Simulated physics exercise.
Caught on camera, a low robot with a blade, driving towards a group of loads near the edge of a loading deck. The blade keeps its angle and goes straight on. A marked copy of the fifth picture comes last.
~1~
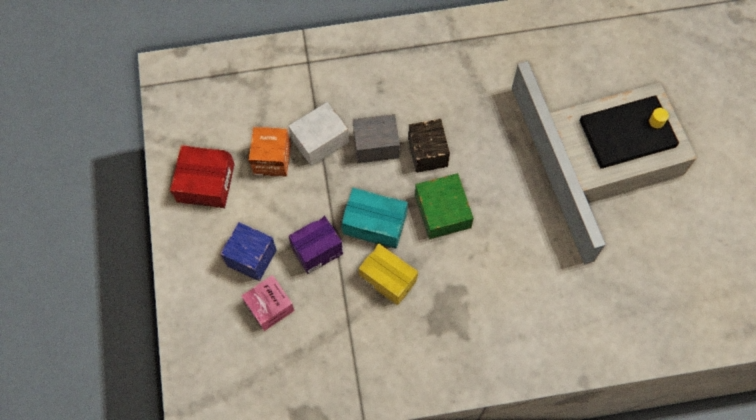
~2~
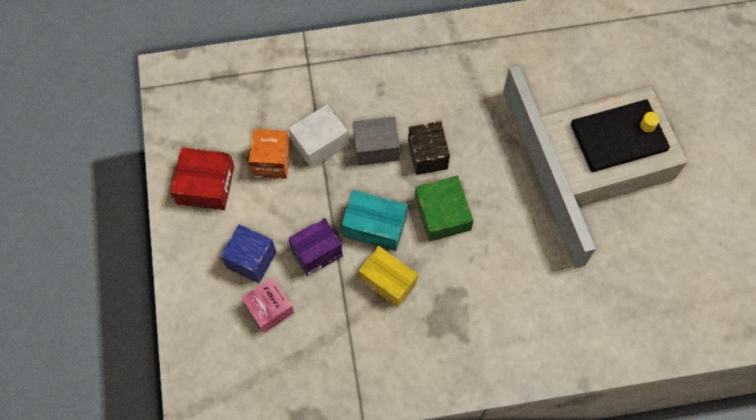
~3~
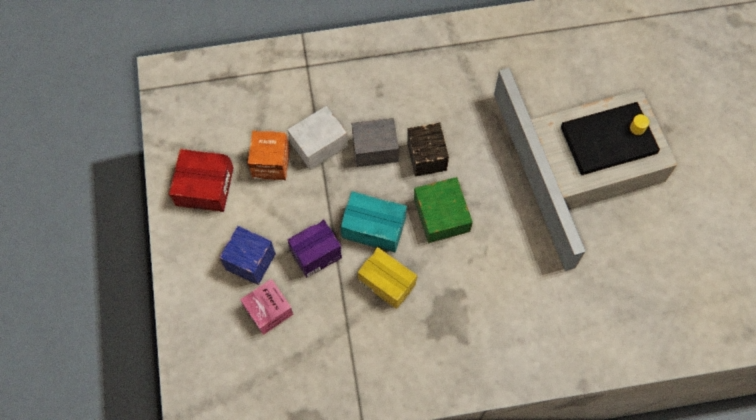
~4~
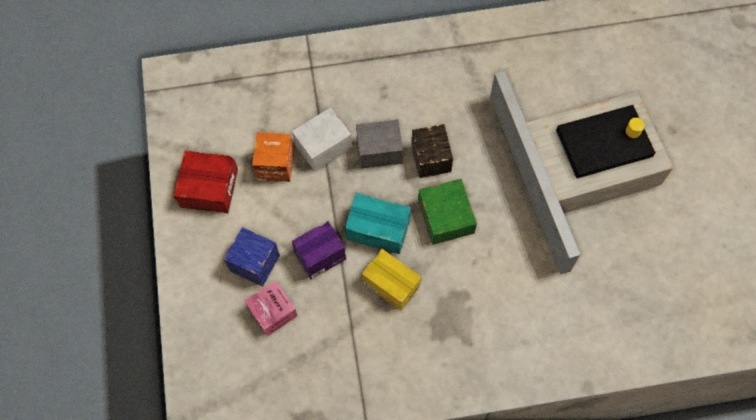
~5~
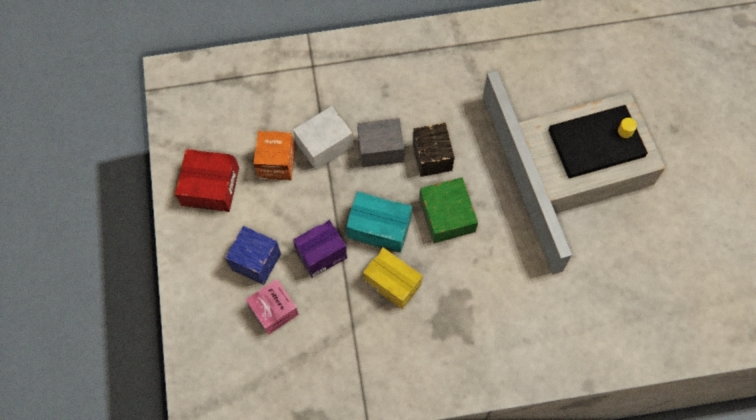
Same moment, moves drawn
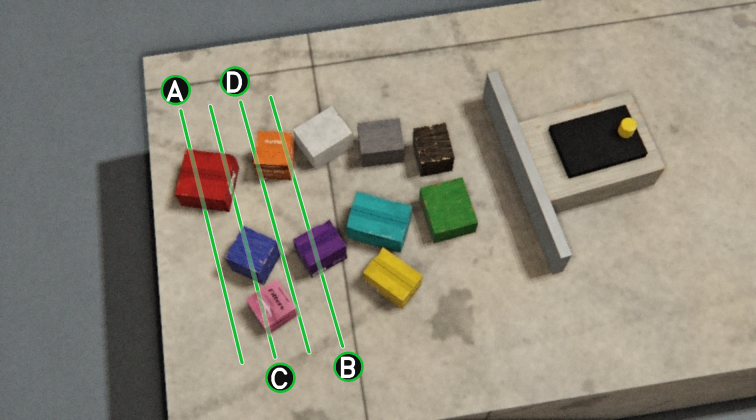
On a loading deck, a low robot with a blade moves slightly left towards colourful loads.
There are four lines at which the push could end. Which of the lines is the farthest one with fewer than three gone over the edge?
C.
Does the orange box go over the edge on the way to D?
By then, no.
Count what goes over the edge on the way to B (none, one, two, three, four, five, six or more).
In all, none.
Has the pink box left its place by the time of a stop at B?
Yes.
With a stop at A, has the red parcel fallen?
By then, yes.
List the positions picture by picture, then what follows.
The first picture shows yellow box (389, 275); grey crate (376, 139); orange box (270, 152).
The second picture shows robot (614, 136); purple box (316, 247).
The third picture shows robot (604, 139); white crate (318, 138).
The fourth picture shows robot (600, 142); blue crate (253, 257).
The fifth picture shows robot (591, 142); green crate (448, 210); red parcel (208, 181); yellow box (393, 279).
On the marked copy, A at (210, 229); B at (305, 215); C at (241, 225); D at (273, 220).
Taking C. A third of the way, robot (489, 157); orange box (262, 156); white crate (297, 132).
Two thirds of the way, robot (387, 173); red parcel (197, 185); blue crate (233, 273).
When it is over, robot (305, 185); red parcel (156, 213); blue crate (167, 303); none fallen.
As for the rest, A drops four; B is within the limit but short; D is within the limit but short.
